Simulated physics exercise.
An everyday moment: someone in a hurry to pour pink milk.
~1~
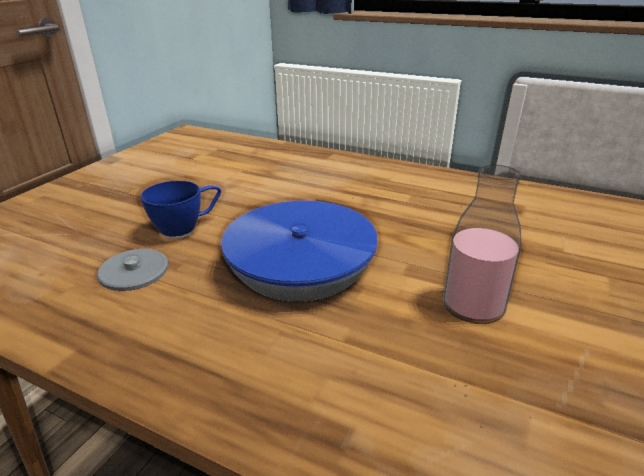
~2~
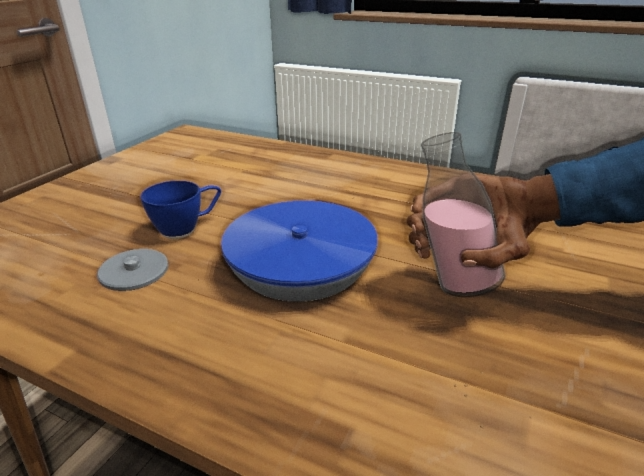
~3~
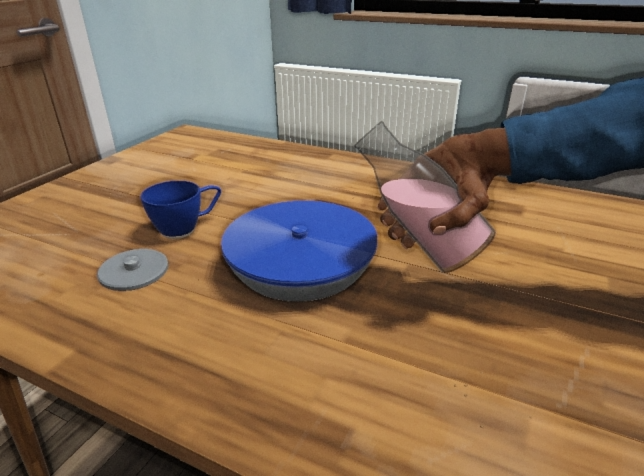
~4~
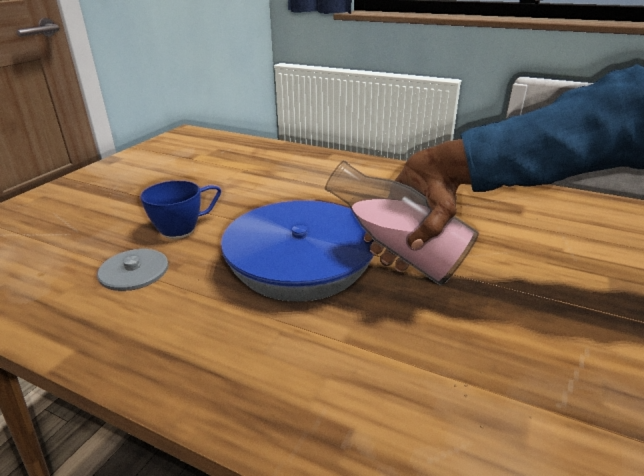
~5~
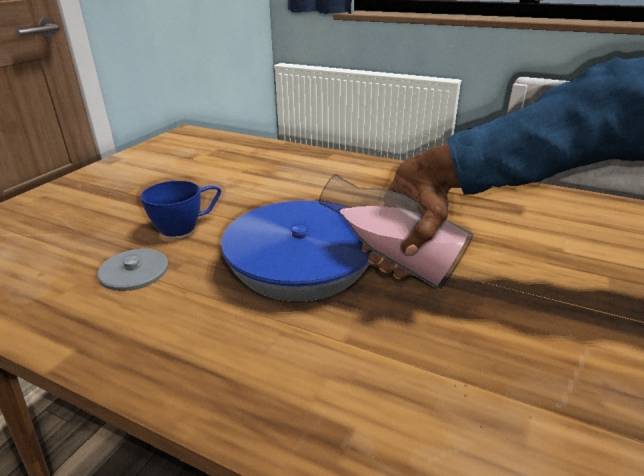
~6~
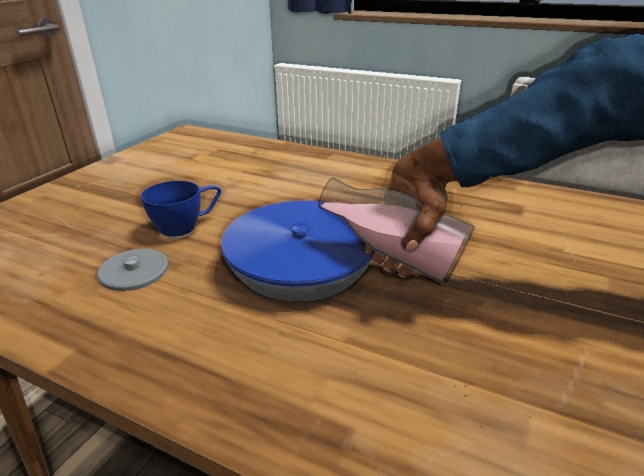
The footage shows a wooden table with a blue cup, a small grey lid and a lidded blue dish, as a hand lifts a bottle of pink milk and tilts it steeply leftward over the dish, with nothing flowing out.
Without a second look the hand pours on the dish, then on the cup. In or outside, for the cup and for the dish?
Left, the cup takes it in; right, the dish sheds it on the top.
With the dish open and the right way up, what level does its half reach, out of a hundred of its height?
Near 20 in a hundred.
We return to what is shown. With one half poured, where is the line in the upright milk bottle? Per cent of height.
Close to 25 %.
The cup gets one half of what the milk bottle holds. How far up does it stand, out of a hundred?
Roughly 75 per cent.
Next, it hits the lid of the dish and runs off.
After that, the pink milk goes into the cup.
Finally, the dish is empty, in a puddle; the cup has its share inside.
